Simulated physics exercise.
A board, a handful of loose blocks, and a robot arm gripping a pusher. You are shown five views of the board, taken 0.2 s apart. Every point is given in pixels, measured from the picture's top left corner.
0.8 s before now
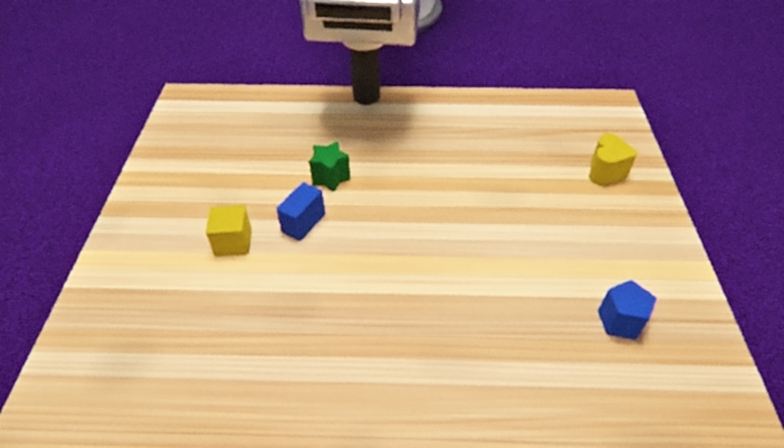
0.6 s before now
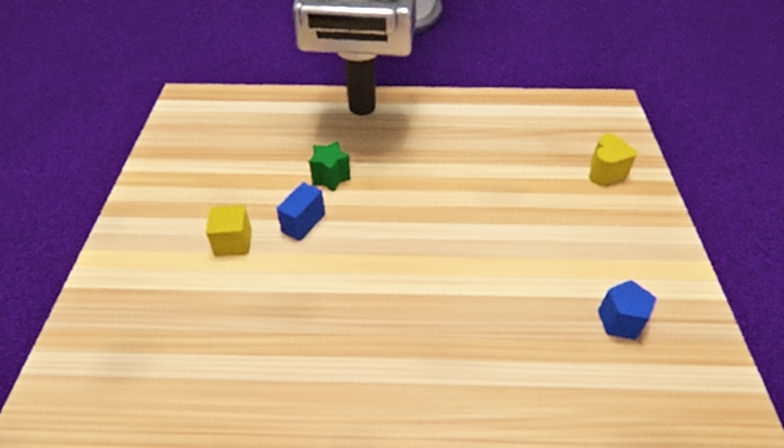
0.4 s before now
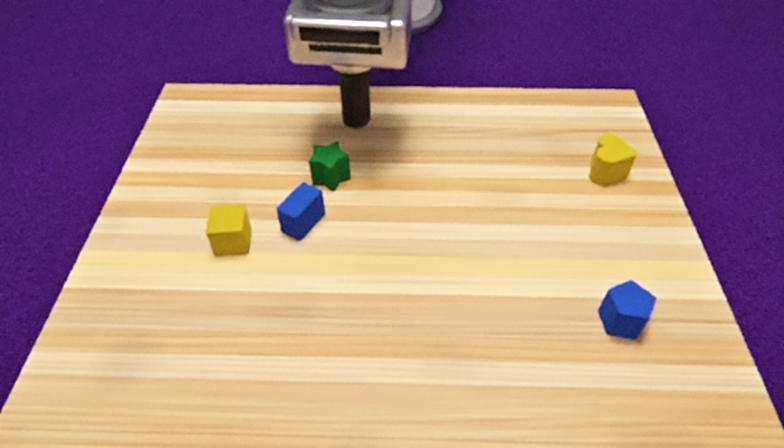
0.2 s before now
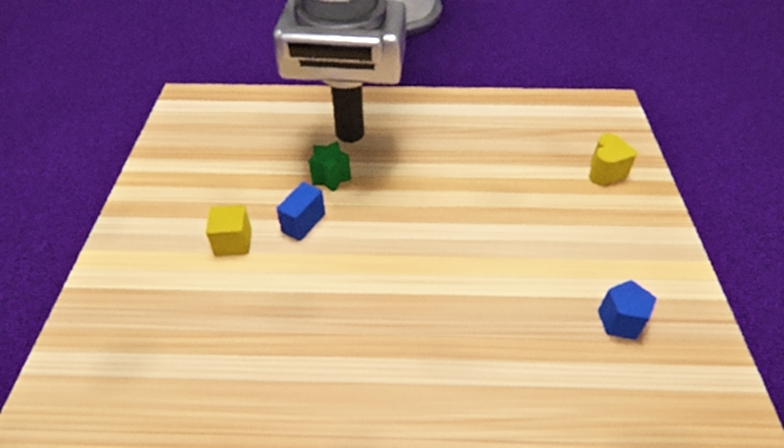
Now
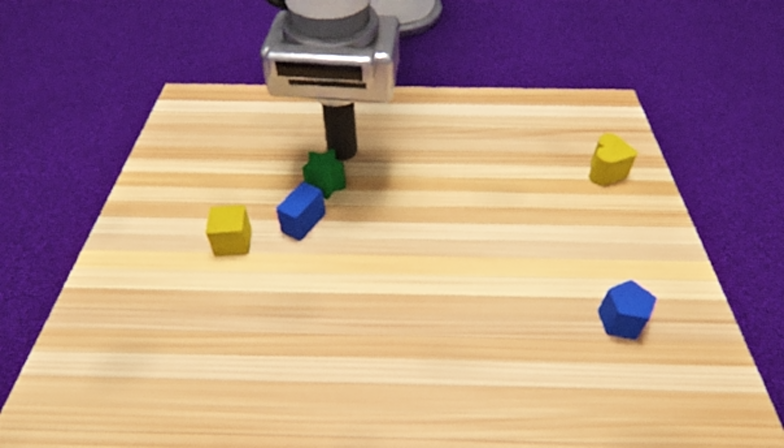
On a striped wooden board over a purple surface, a robot arm moves its black pusher toward the viewer and slightly left, nudging the green star block a little toward the blue rectangular block, while the other blocks stay still.
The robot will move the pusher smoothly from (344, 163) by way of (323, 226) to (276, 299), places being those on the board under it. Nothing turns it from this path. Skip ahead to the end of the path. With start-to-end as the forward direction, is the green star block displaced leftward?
It seems not.
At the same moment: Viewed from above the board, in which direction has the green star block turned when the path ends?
Answer: With the clock.
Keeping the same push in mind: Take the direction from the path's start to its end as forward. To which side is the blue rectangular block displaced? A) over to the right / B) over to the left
I'll go with A - over to the right.
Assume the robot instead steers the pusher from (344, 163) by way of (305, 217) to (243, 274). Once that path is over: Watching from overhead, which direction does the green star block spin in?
It rotates counterclockwise.
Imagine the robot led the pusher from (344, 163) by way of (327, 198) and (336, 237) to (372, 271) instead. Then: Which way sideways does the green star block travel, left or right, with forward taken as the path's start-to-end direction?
Shifts right.
On the path given first. One third of the way, pusher at (331, 193); blue rectangular block at (270, 227), turned 25° clockwise; green star block at (301, 201), turned 25° clockwise.
Two thirds of the way, pusher at (308, 239); blue rectangular block at (228, 252), turned 70° clockwise; green star block at (271, 244), turned 50° clockwise.
At the end, pusher at (273, 288); yellow four-sided block still; blue rectangular block at (204, 262), turned 135° clockwise; green star block at (232, 285), turned 80° clockwise.
